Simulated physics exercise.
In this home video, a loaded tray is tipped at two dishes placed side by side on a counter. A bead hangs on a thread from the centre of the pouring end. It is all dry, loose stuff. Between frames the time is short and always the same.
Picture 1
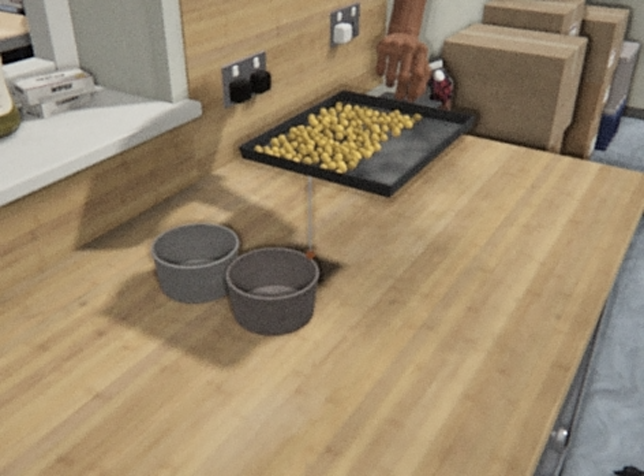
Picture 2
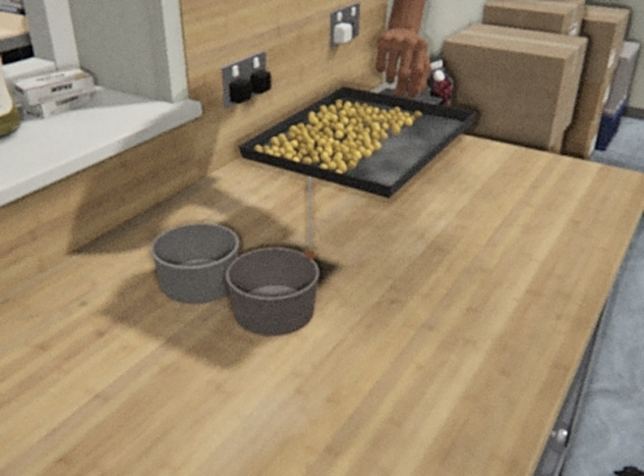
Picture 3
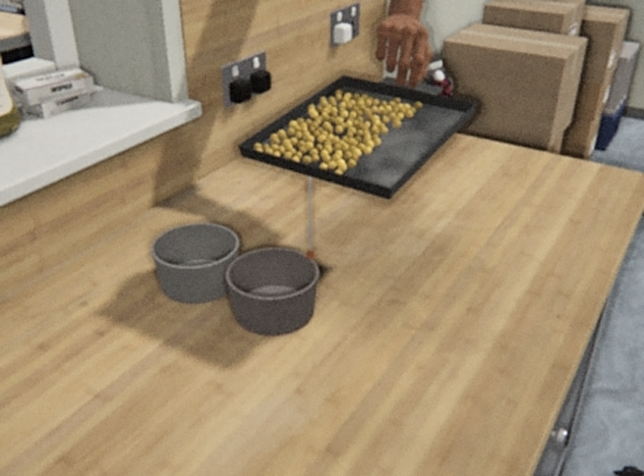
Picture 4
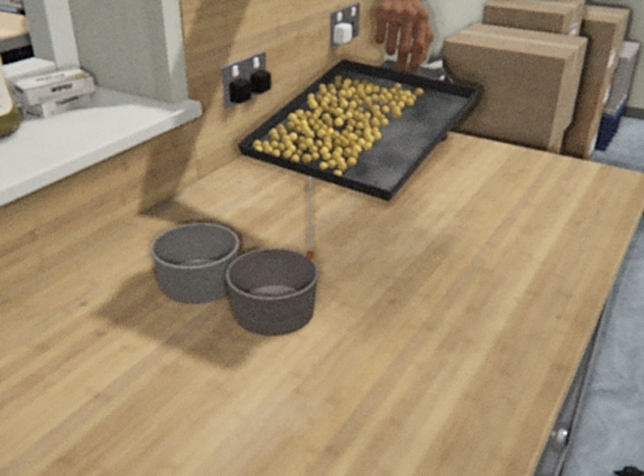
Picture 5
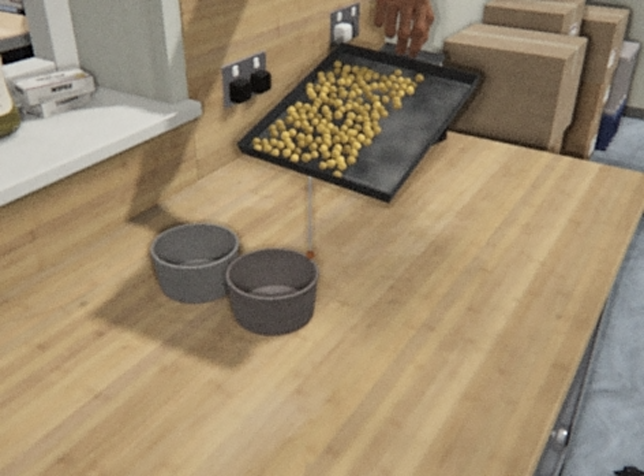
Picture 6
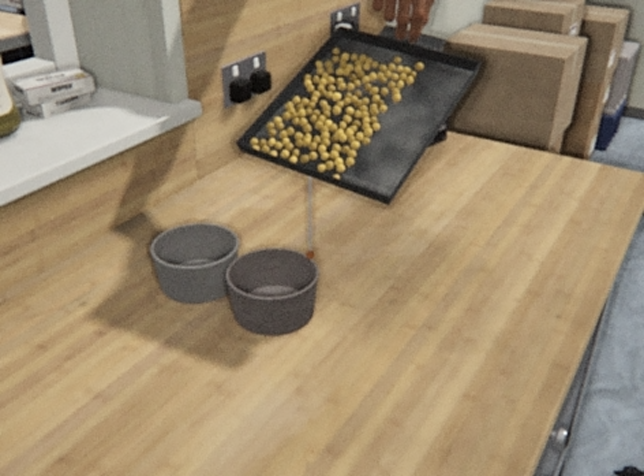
A hand at the far side of a dark tray of yellow puffed corn balls raised that end higher and higher, and some balls began shifting, while two grey dishes sat still on the wooden counter.
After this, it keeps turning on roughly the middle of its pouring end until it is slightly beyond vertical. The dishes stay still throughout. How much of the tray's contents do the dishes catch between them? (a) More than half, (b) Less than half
b.
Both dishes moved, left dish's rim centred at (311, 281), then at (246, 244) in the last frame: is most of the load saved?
Taking the tries in order: A major share, followed by a minor share.
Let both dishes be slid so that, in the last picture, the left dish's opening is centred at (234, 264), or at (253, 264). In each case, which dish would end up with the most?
Result, try one: The dish further right; try two: The dish further right.
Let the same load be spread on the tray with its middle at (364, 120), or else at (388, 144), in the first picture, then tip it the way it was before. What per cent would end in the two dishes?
First 20 %, then 10 %.
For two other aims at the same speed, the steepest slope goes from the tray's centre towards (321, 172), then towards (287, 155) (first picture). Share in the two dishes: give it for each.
I'd say roughly 50 percent with the first slope, 40 percent with the other.
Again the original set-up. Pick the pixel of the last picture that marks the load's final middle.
Close to (336, 345), more or less.
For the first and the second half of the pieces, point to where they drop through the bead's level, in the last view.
Near (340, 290) to start, and near (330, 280) afterwards.
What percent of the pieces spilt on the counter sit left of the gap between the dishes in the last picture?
10 %, near enough.
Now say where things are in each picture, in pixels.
Corners of the pouring end at (242, 146) and (390, 184), level; middle of the load at (339, 137), puffed corn balls; left dish at (168, 279); right dish at (247, 310); bead on its thread at (310, 255), in the first frame.
Corners of the pouring end at (242, 146) and (390, 185), level; middle of the load at (339, 135), in the second frame.
Corners of the pouring end at (241, 145) and (390, 187), tipped barely, lowest at the right corner; middle of the load at (339, 130), in the third frame.
Corners of the pouring end at (241, 143) and (389, 189), tipped a little, lowest at the right corner; middle of the load at (339, 122), in the fourth frame.
Corners of the pouring end at (240, 142) and (389, 192), tipped clearly, lowest at the right corner; middle of the load at (338, 115), in the fifth frame.
Corners of the pouring end at (239, 142) and (389, 195), tipped clearly, lowest at the right corner; middle of the load at (336, 111), about a quarter on the move; left dish at (168, 279); right dish at (247, 310), in the sixth frame.
Soon, tray tipped steeply; nearly all on the tray; a small part in the air.
A while on, tray tipped past a quarter turn; about a third on the tray; a stray few in the right dish; about a quarter outside both; about a third in the air.
Towards the end, tray tipped past a quarter turn; about a quarter in the right dish; most outside both.
Finally, tray tipped past a quarter turn; about a quarter in the right dish; none in the left dish; most outside both.
